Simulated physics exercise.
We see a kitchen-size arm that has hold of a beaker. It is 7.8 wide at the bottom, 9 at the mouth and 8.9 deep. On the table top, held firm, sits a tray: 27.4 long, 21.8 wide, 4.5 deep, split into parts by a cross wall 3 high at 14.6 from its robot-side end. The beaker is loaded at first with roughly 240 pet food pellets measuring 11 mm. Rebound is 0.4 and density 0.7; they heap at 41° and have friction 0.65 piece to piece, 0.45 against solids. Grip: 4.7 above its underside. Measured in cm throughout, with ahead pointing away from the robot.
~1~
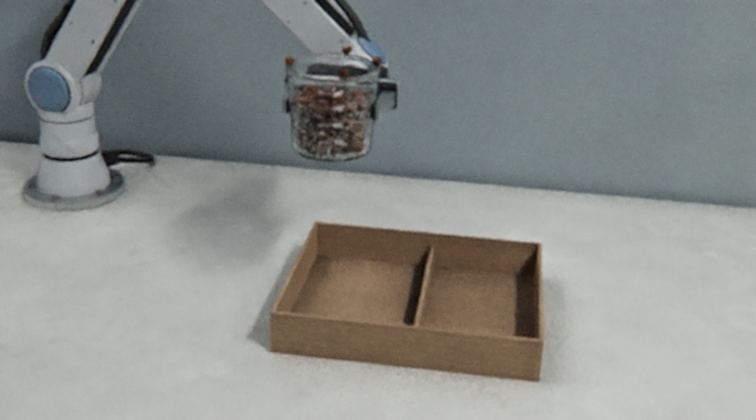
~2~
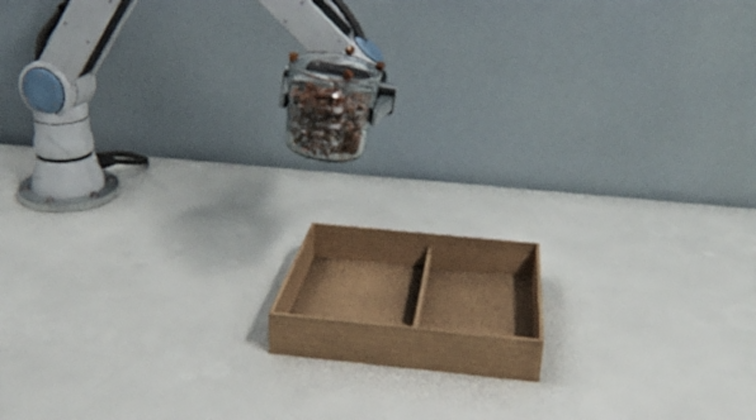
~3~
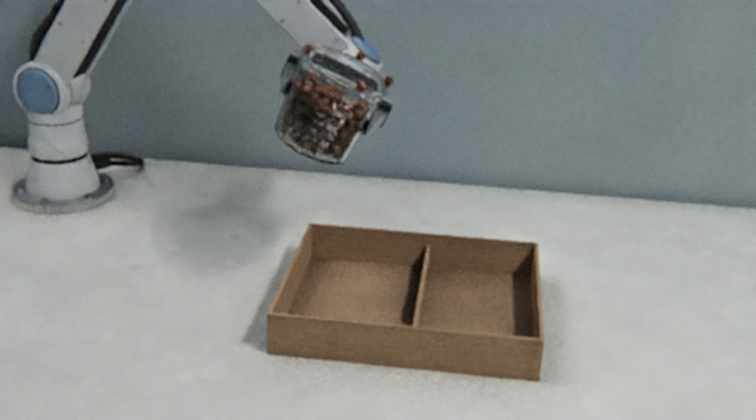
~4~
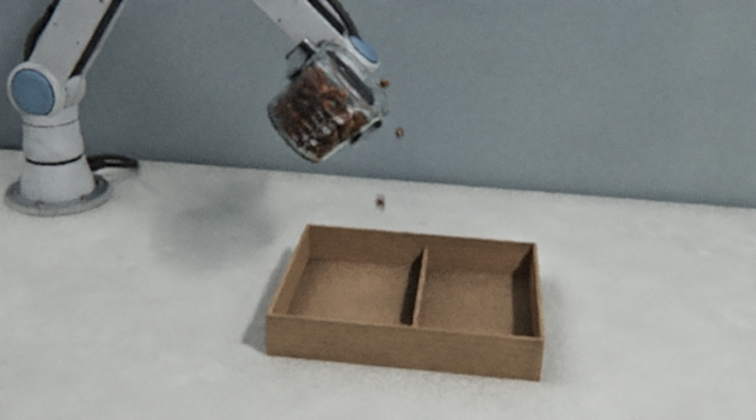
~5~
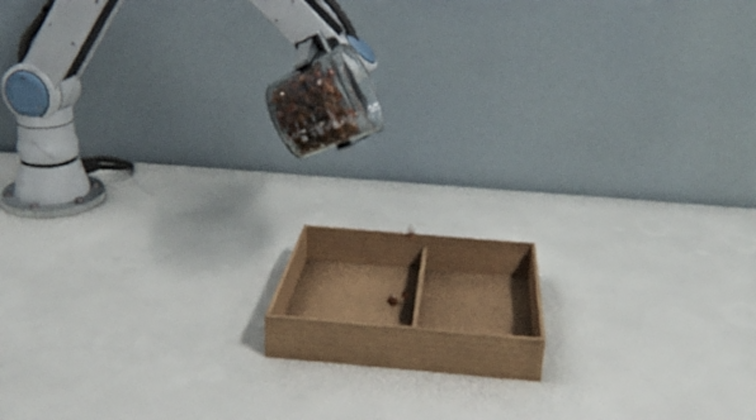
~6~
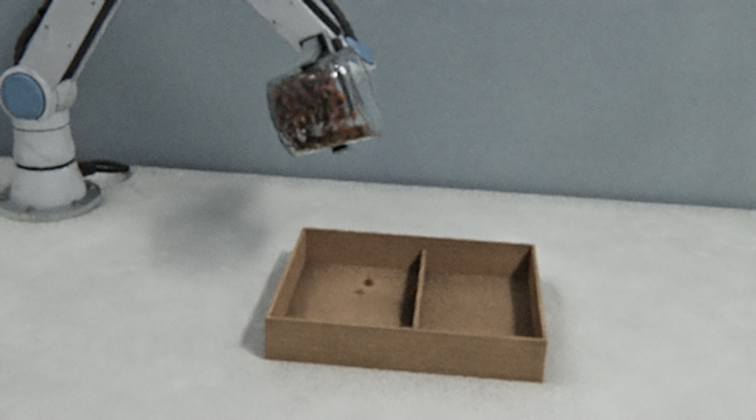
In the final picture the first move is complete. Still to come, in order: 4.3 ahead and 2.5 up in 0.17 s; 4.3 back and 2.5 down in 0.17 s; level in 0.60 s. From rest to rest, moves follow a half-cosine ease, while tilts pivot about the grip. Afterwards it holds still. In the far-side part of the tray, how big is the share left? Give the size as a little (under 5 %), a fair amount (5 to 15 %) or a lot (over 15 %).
A fair amount.
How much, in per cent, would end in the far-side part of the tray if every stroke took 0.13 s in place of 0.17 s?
Then roughly 25 percent.
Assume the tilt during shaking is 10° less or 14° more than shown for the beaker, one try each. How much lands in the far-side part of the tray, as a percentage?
Roughly 0 and 20 percent.
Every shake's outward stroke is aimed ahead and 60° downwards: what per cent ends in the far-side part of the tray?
It comes to near 0 percent.
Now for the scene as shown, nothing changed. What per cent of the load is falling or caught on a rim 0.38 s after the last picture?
Some 11 percent.
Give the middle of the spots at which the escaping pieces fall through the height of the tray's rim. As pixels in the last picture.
Their middle sits near (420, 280).
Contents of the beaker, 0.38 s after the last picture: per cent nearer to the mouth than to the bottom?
Some 45 per cent.
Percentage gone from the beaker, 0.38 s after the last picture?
About 15 per cent.
Then, 0.38 s after the last picture, tilted 67° forward, highest piece 25 above the table; 203 in the beaker, 5 in the robot-side part, 5 in the far-side part, 25 in flight or on a rim.
Then, 0.75 s after the last picture, tilted 15° forward, highest piece 28 above the table; 202 in the beaker, 19 in the far-side part, 17 in the robot-side part.
Then, 1.14 s after the last picture, level, highest piece 27 above the table; 202 in the beaker, 19 in the far-side part, 17 in the robot-side part.
Then, 2.19 s after the last picture, level, highest piece 27 above the table; 202 in the beaker, 19 in the far-side part, 17 in the robot-side part.
Final count, 202 in the beaker, 19 in the far-side part, 17 in the robot-side part. That is 8 % in the far-side part of the tray.
